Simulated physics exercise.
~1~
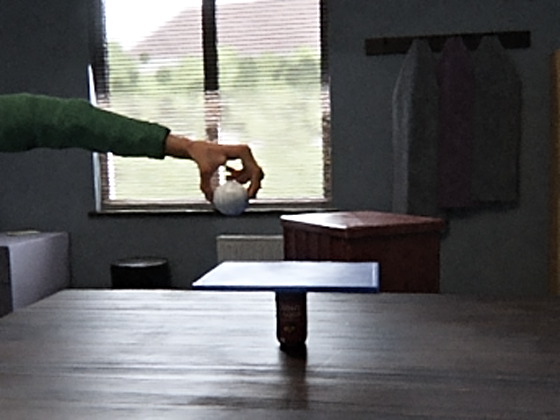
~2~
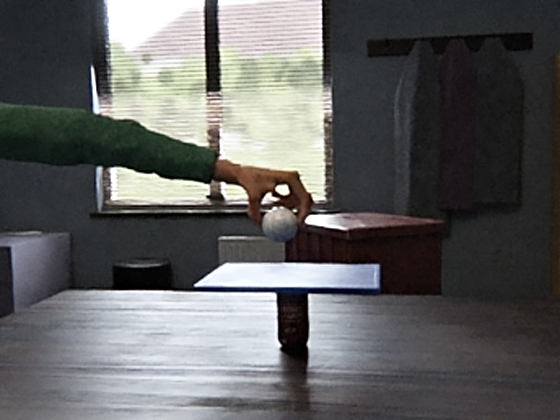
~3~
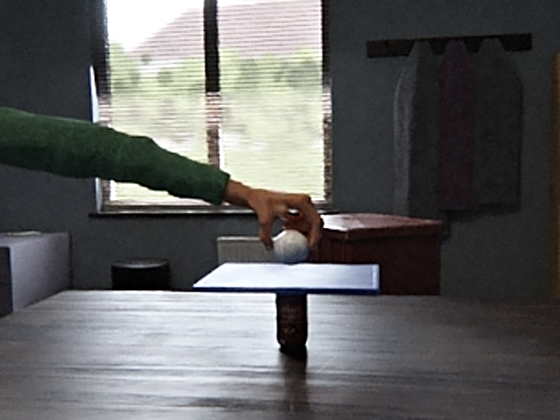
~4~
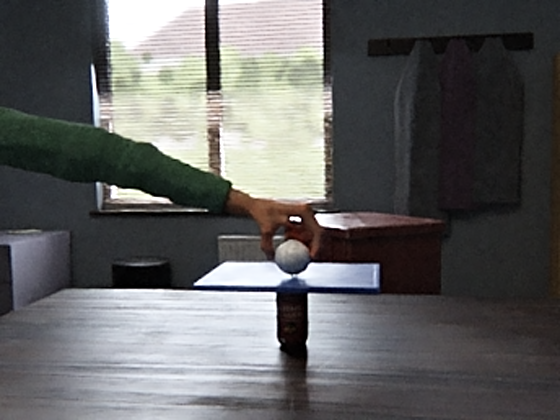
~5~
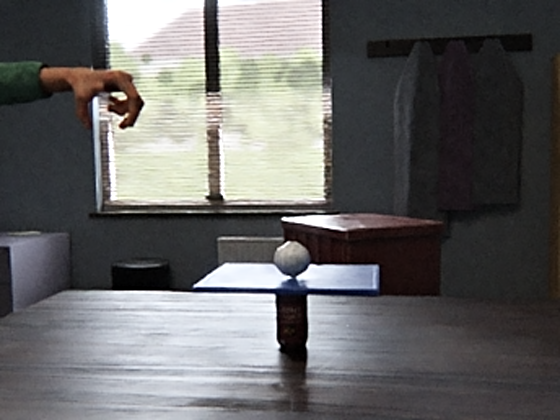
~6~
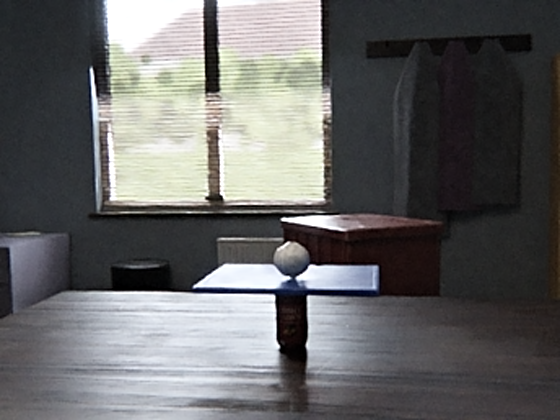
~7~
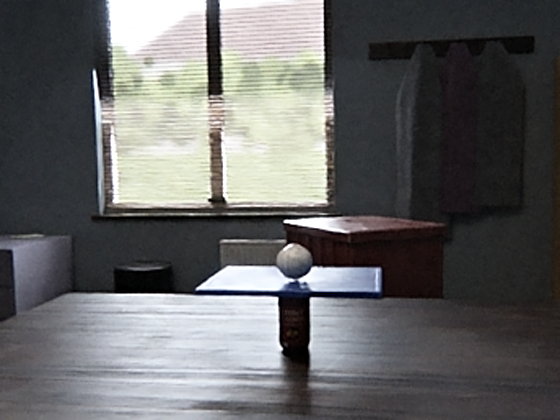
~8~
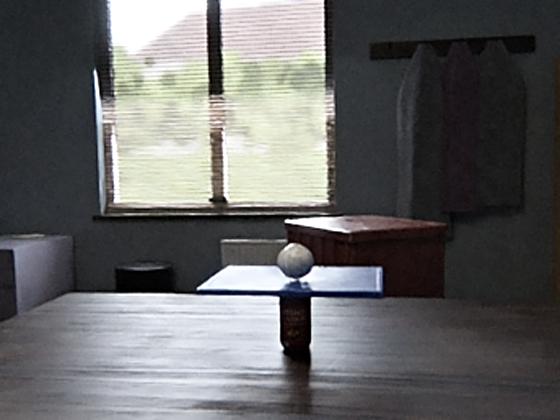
The clip opens on a dark wooden table in front of a bright window, where a flat blue lid rests across the top of a small upright can. A hand in a green sleeve reaches in from the left, holding a round white onion above the lid. The hand moves right and lowers the onion until it sits near the middle of the lid. The fingers then let go, and the hand draws back to the left and out of view. The onion stays where it was set, and the stack remains balanced.
